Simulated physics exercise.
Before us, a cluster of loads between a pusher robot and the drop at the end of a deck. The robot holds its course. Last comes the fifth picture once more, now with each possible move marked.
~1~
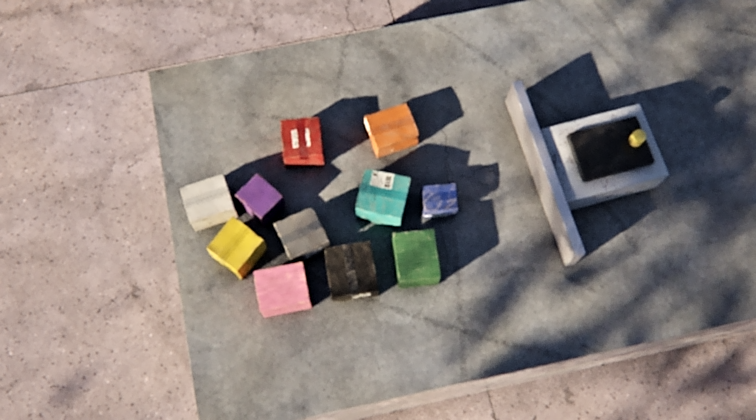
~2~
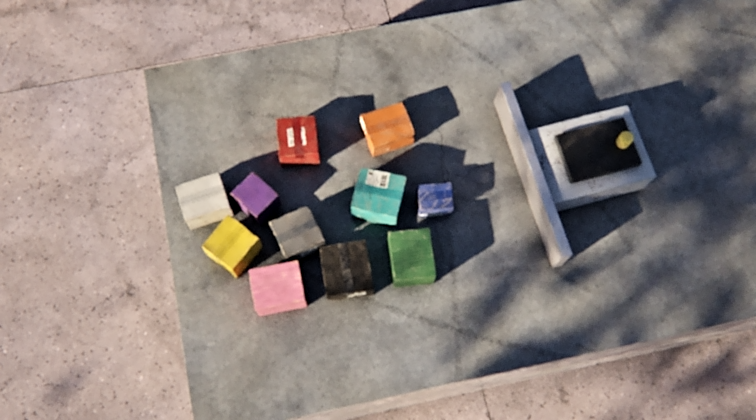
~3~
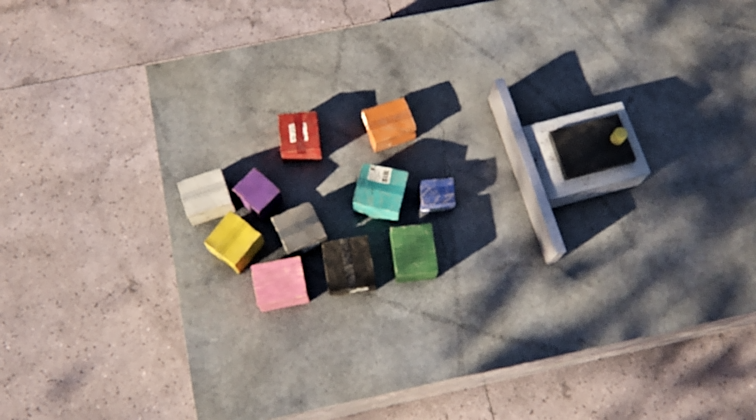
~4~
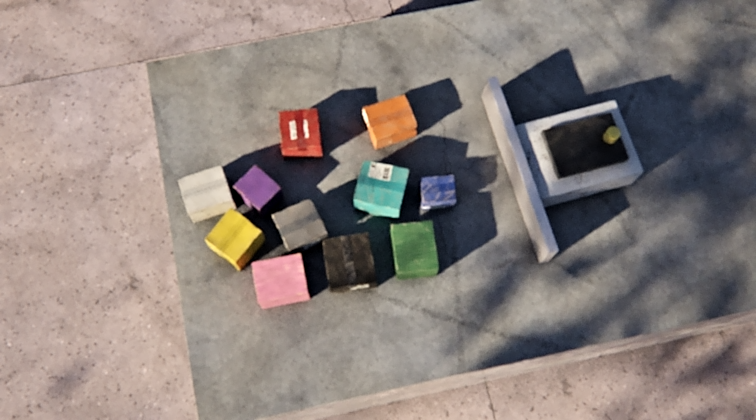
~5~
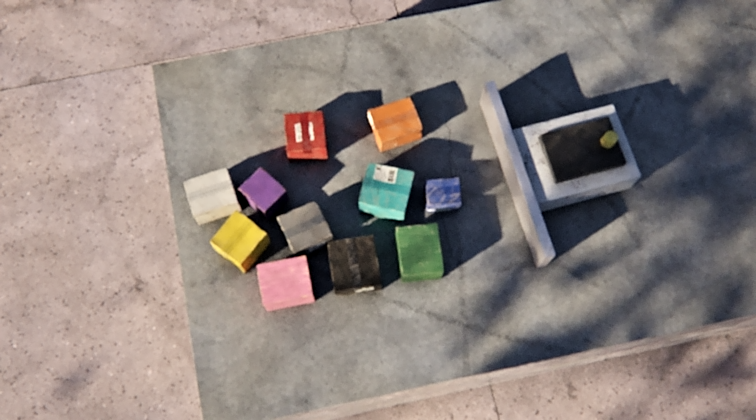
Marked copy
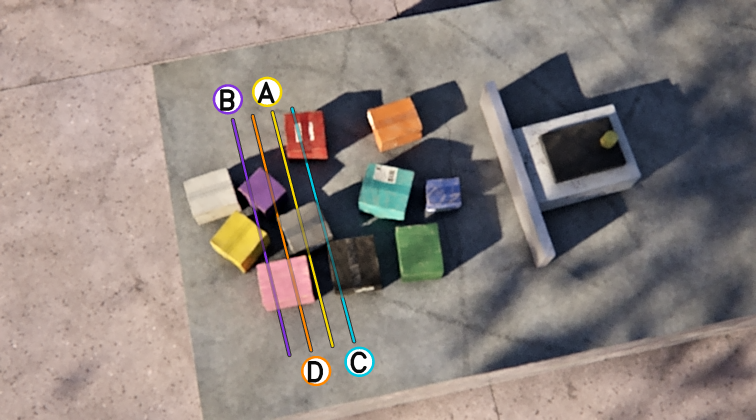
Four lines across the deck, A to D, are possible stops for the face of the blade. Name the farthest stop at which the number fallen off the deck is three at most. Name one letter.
B is the last line within the limit.
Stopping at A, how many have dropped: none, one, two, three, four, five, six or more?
By then, none.
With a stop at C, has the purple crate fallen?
No.
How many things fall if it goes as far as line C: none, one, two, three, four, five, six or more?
In all, none.
On the marked copy, A at (301, 224); B at (260, 232); C at (322, 219); D at (280, 228).
Following B. Soon after the start, robot (486, 169); orange parcel (376, 128); blue parcel (405, 204).
Later, robot (393, 188); pink crate (234, 296); yellow box (229, 247).
In the end, robot (320, 202); yellow box over the edge; pink crate over the edge; three fallen.
As for the rest, A is within the limit but short; C is within the limit but short; D is within the limit but short.
